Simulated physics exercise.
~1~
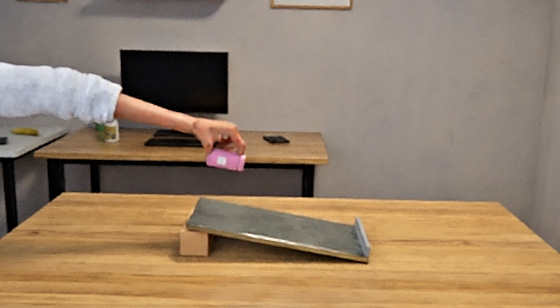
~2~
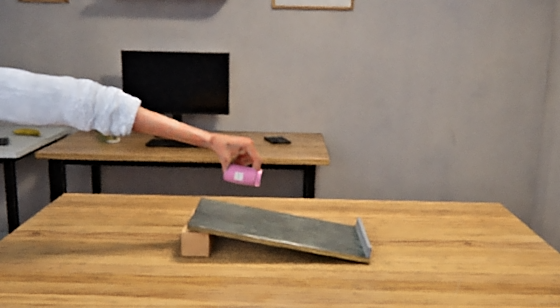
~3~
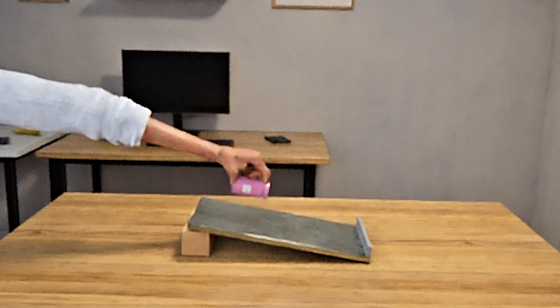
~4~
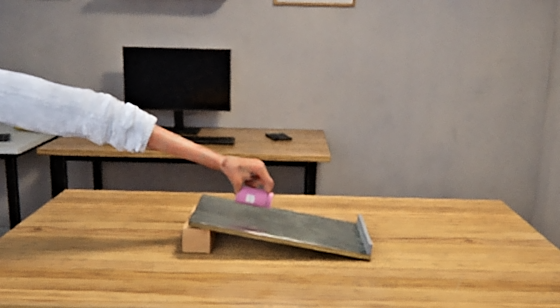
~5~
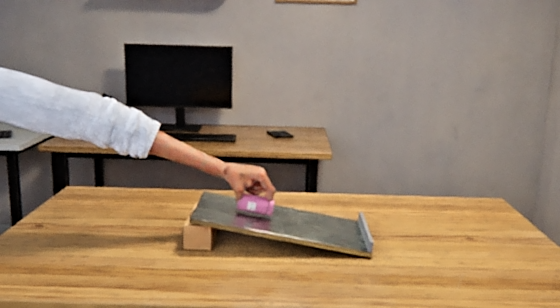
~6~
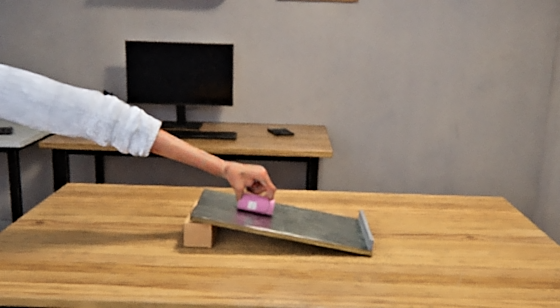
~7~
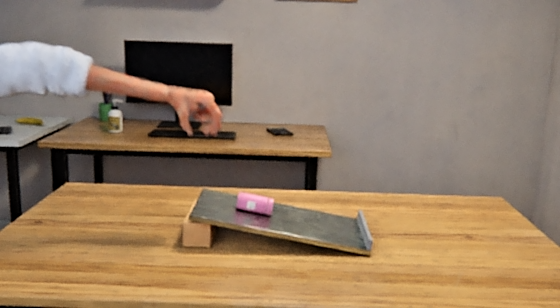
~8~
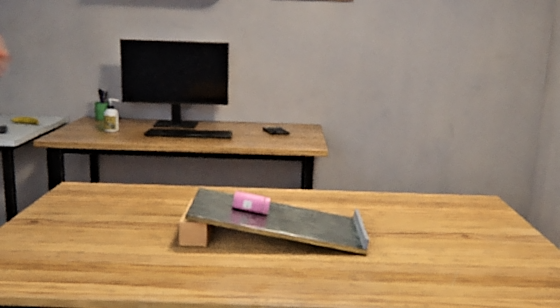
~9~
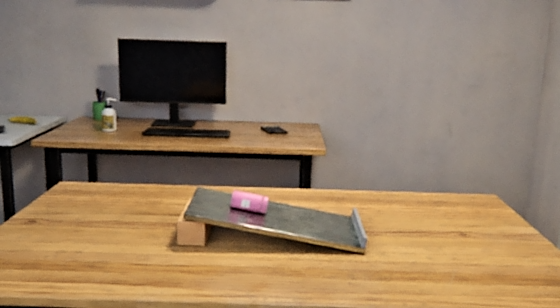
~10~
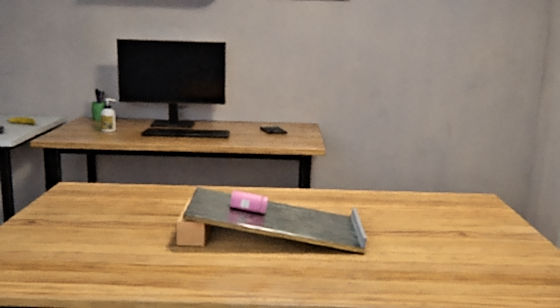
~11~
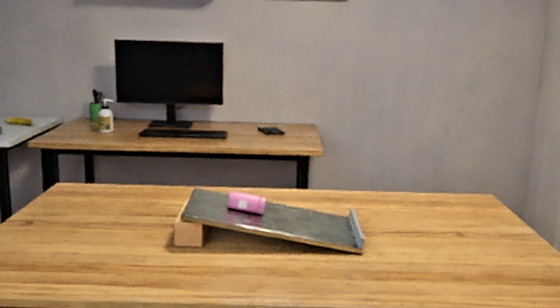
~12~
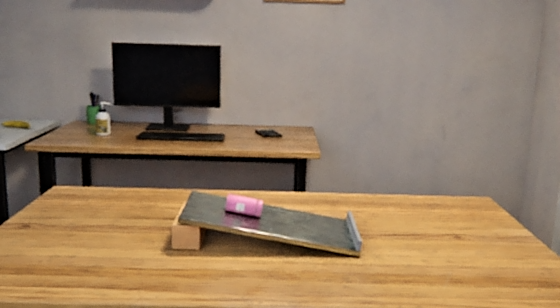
On a wooden table in a grey-walled room, a hand lowers a pink cylindrical shaker on its side onto a sloping board propped on a block, then lets go and withdraws to the left. The shaker stays in place on the slope.
